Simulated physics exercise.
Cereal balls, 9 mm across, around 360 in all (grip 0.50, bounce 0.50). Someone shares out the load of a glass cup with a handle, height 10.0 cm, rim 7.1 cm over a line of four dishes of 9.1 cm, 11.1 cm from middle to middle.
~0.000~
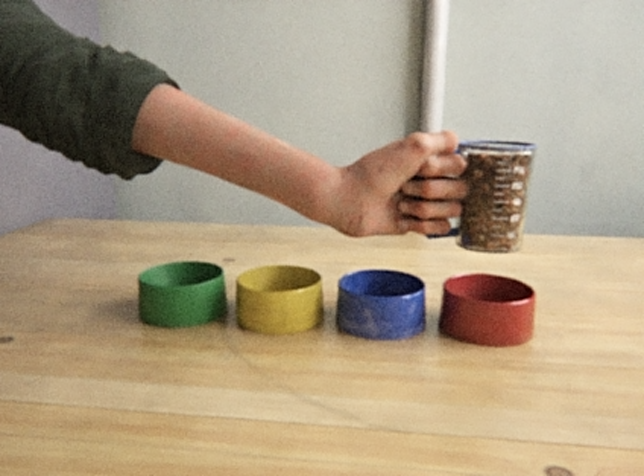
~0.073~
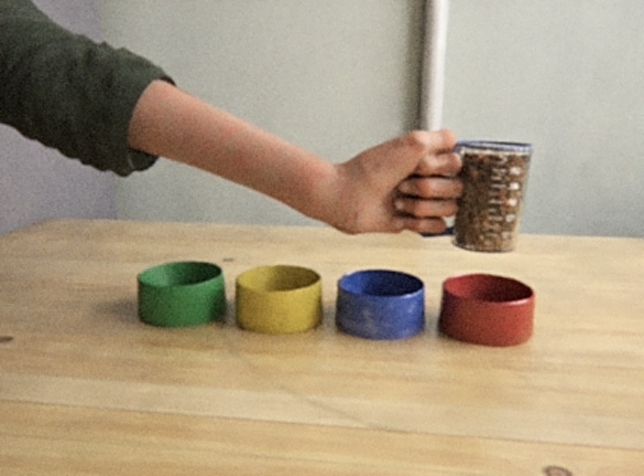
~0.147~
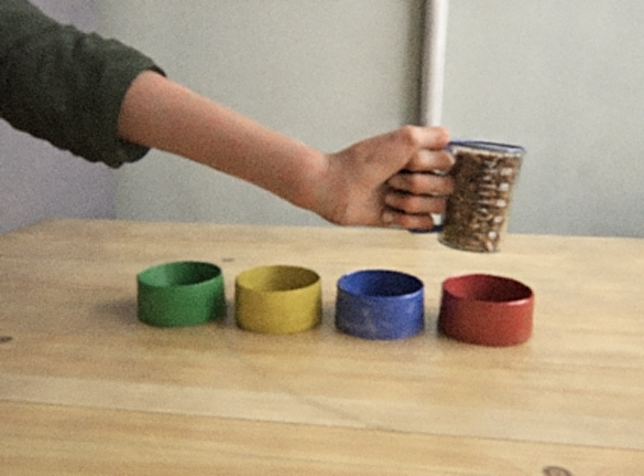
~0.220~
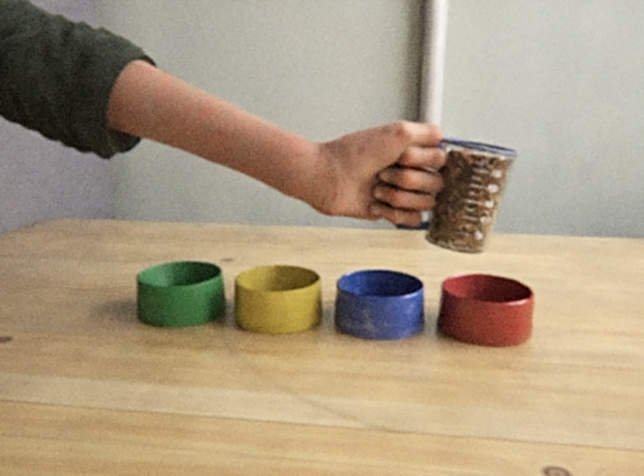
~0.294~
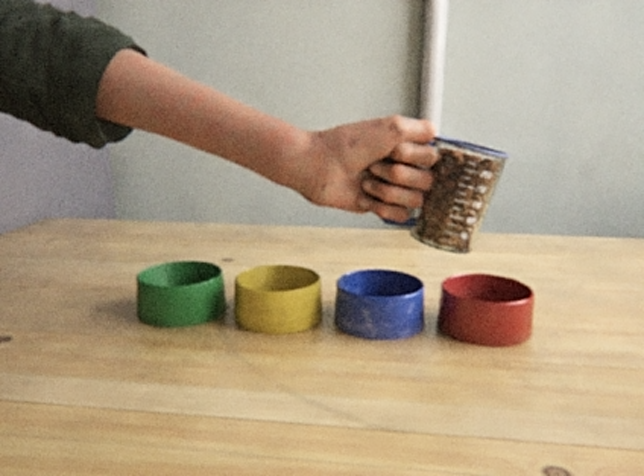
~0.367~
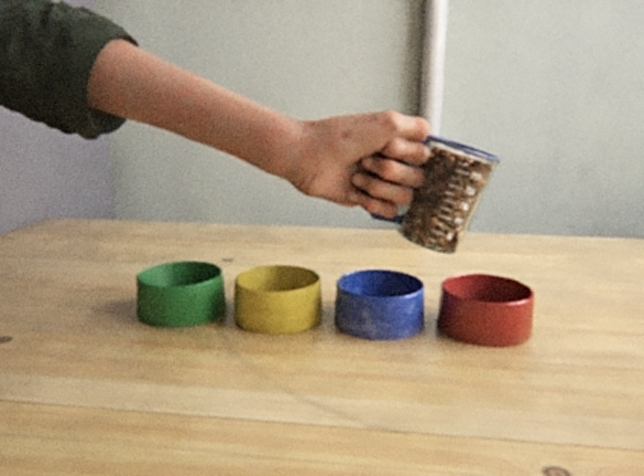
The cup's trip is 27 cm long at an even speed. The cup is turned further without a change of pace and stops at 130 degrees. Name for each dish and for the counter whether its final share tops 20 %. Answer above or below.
Red: Below, blue: Below, green: Below, yellow: Above, counter: Below.
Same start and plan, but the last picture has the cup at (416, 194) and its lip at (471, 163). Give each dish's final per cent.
Red 0; blue 0; green 0; yellow 90.
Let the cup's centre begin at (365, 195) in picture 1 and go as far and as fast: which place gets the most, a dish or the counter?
Most goes to: Green.
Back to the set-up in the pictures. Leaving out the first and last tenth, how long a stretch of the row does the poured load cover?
Roughly 6 cm.
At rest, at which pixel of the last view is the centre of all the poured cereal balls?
At about (283, 294).
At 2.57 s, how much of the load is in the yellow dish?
Some 90 per cent.
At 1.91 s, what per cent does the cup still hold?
Roughly 80 per cent.
After 1.29 s, tilt 70 degrees; cup holds 100 %.
Then, at 1.91 s, tilt 105 degrees; cup holds 80 %, blue 5 %, yellow 10 %.
Then, at 2.57 s, tilt 130 degrees; cup holds 0 %, blue 5 %, yellow 90 %.
By 3.0 s all is still; red 0 %, blue 5 %, green 0 %, yellow 90 %, counter 5 %.
